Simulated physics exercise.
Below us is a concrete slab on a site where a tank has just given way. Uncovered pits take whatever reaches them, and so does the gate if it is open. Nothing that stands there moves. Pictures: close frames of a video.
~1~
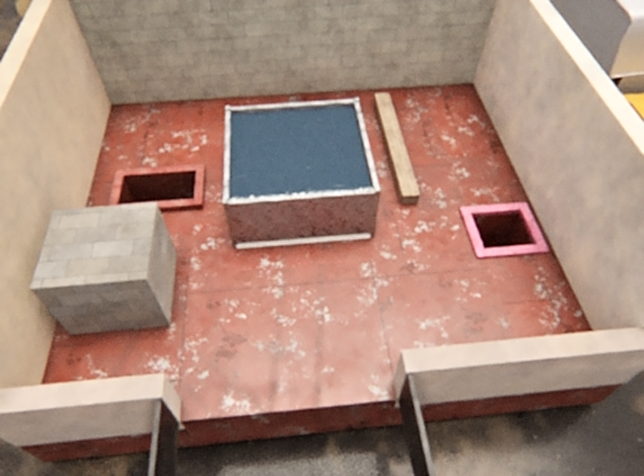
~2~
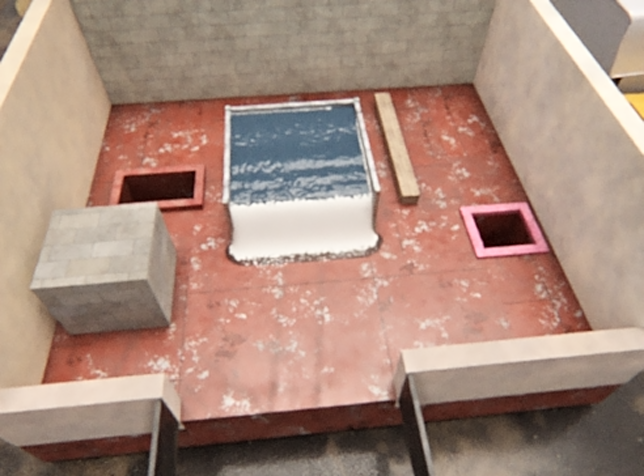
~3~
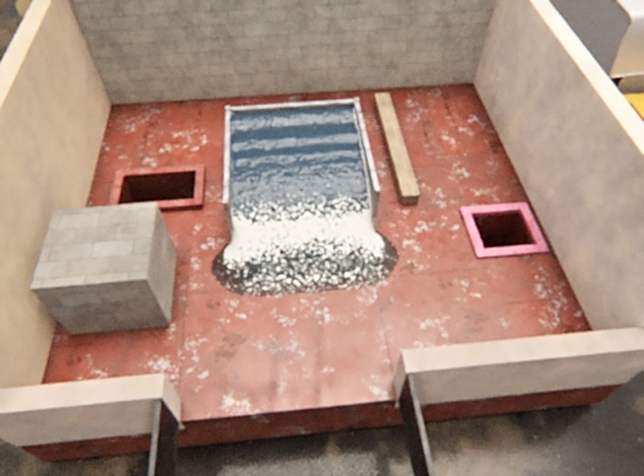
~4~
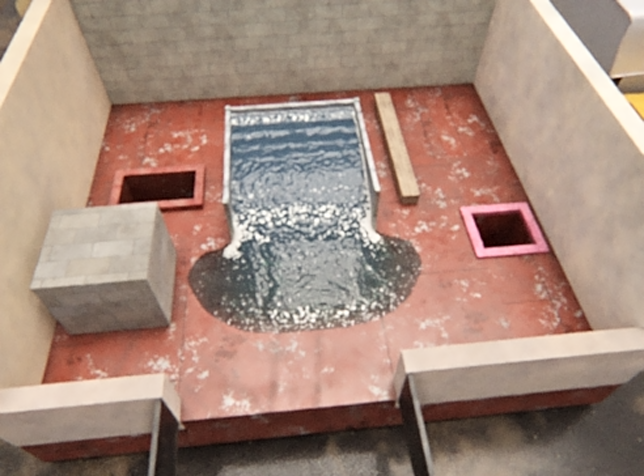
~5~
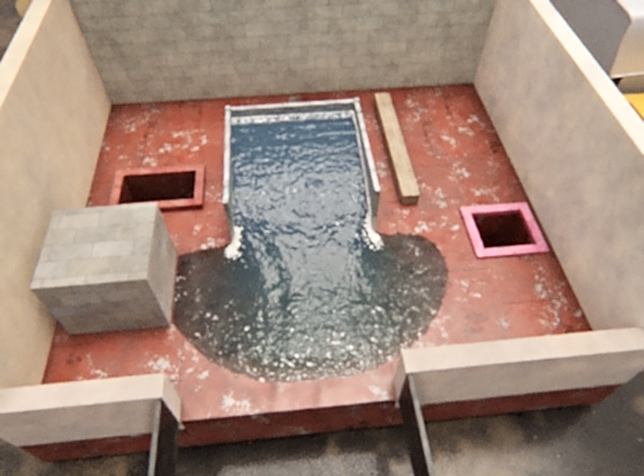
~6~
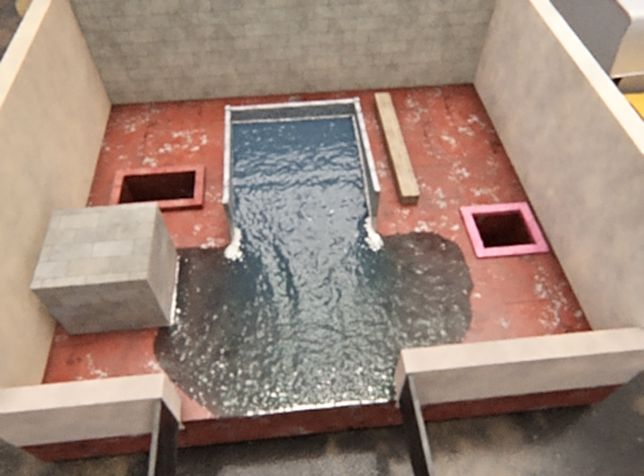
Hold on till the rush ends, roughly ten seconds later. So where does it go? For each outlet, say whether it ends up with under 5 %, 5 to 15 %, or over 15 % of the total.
One by one: The gate pulls in a good deal - past fifteen per cent; the pink pit pulls in a so-so amount - five to fifteen per cent; the red pit pulls in barely a drop - beneath five per cent.
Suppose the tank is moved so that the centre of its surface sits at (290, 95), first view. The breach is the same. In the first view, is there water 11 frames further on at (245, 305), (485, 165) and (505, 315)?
In order: Inundated, then unflooded, then inundated.
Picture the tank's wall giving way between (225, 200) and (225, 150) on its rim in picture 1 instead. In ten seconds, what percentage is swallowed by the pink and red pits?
In percent: Pink 0, red 14.
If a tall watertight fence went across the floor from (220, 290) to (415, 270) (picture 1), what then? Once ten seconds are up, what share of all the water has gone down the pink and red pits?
Pink 15 %, red 6 %.
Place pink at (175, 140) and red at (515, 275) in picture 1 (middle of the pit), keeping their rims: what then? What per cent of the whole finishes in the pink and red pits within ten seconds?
Roughly, in per cent: Pink 0, red 6.
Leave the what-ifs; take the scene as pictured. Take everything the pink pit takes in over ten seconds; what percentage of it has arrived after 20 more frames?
My figure is 35 in a hundred.
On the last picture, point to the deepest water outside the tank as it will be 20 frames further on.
At about (587, 359).
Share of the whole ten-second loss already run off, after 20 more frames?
Around 70 percent.
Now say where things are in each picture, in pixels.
The tank at (297, 151) is whole and still, in the first picture.
The front is at (230, 249), out from the gap at (304, 223), in the second picture.
The front is at (221, 271), out from the gap at (304, 226), in the third picture.
The front is at (210, 304), out from the gap at (304, 228), in the fourth picture.
Water pours out at (304, 228) and has run to a hidden place, in the fifth picture.
Water pours out at (304, 229) and has run to a hidden place, in the sixth picture.
A moment on, water covers 30 % of the floor; the gate 15 %, the pink pit 0 %, the red pit 0 %.
Next, water covers 35 % of the floor; the gate 34 %, the pink pit 0 %, the red pit 0 %.
Then, water covers 45 % of the floor; the gate 49 %, the pink pit 3 %, the red pit 0 %.
Later, water covers 55 % of the floor; the gate 60 %, the pink pit 6 %, the red pit 0 %.
In the end, water covers 65 % of the floor; the gate 67 %, the pink pit 7 %, the red pit 0 %.
